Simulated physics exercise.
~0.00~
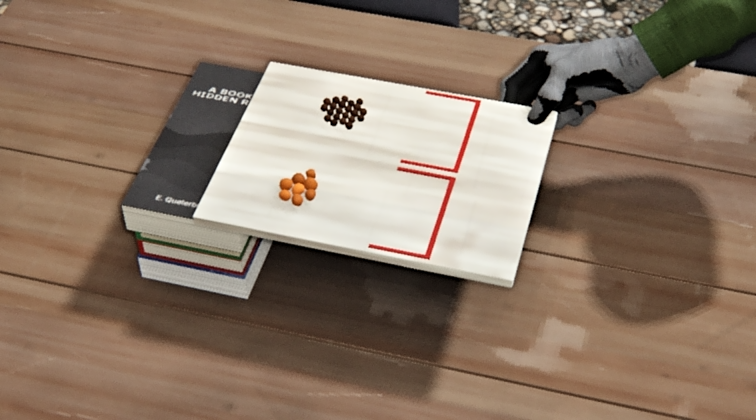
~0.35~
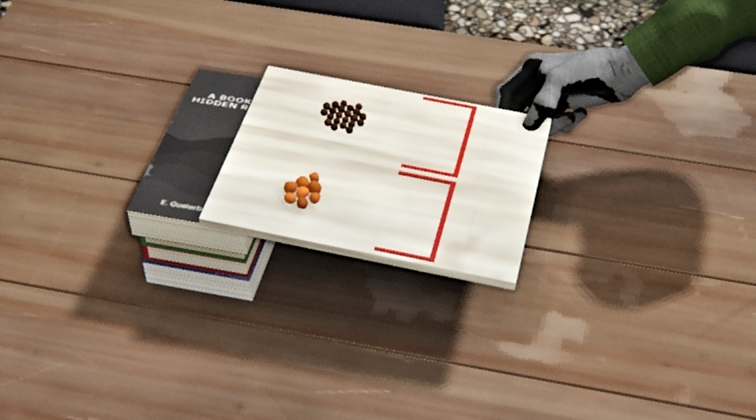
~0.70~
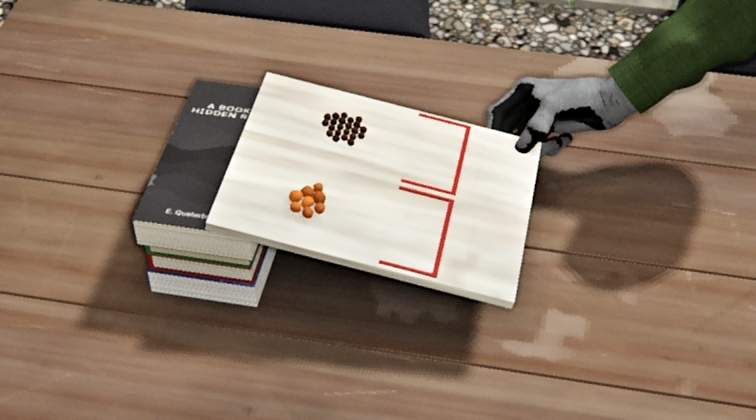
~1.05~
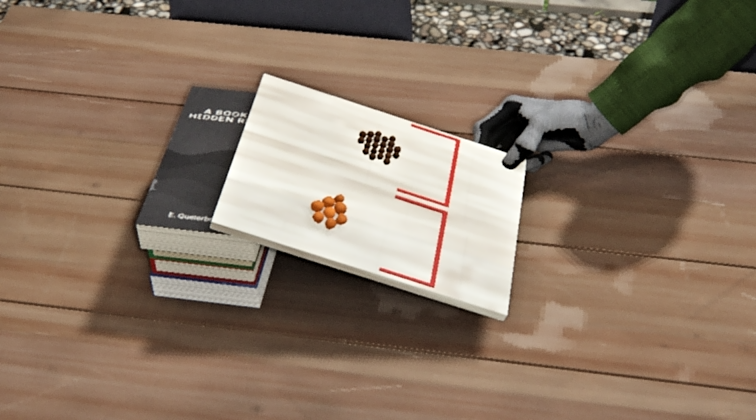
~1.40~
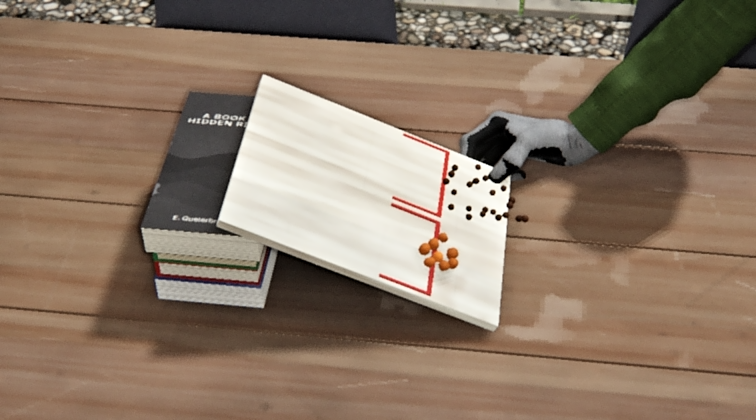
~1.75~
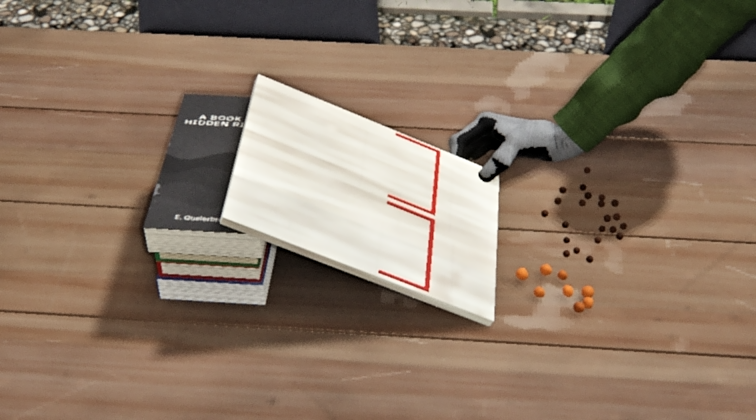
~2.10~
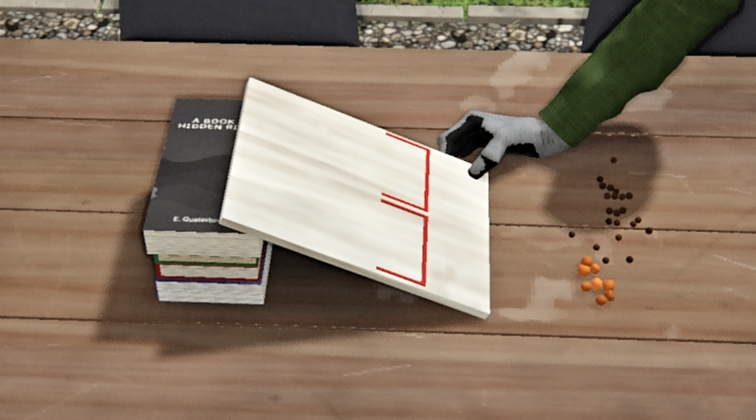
Gloved hand lowering one end of a white board propped on books, orange and dark balls sliding past red strips onto the table.
